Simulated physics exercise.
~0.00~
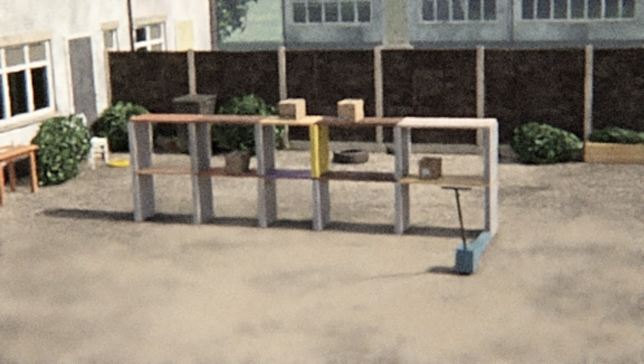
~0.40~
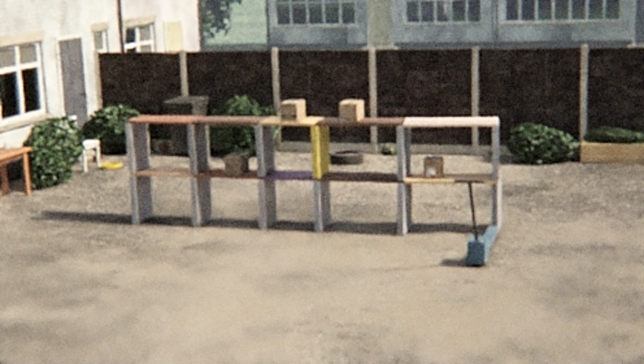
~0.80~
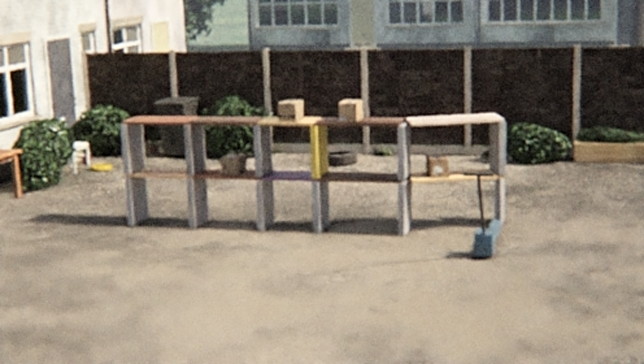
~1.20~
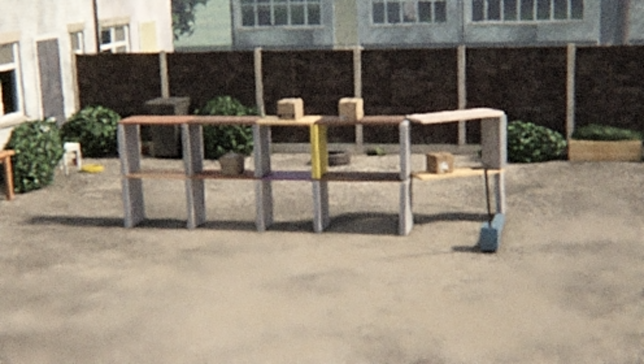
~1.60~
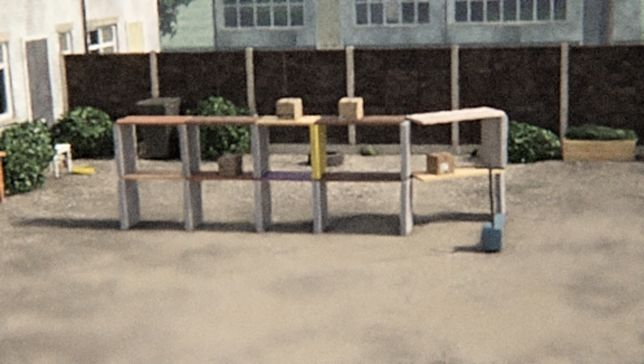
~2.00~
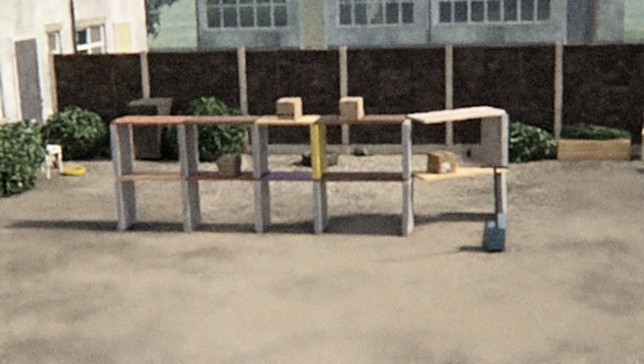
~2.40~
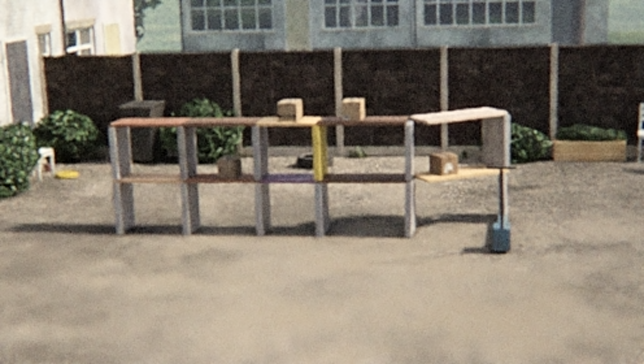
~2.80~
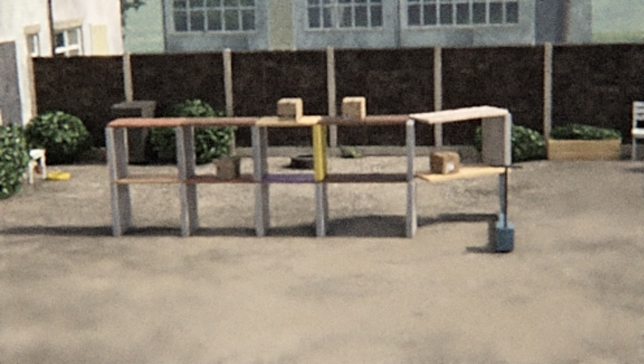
A long two-tier row of boards on upright cases stood in a yard as a blue jack edged in at the foot of the right-hand end, skewing the boards there slightly, and everything stayed standing, with the yellow upright and purple board unmoved.
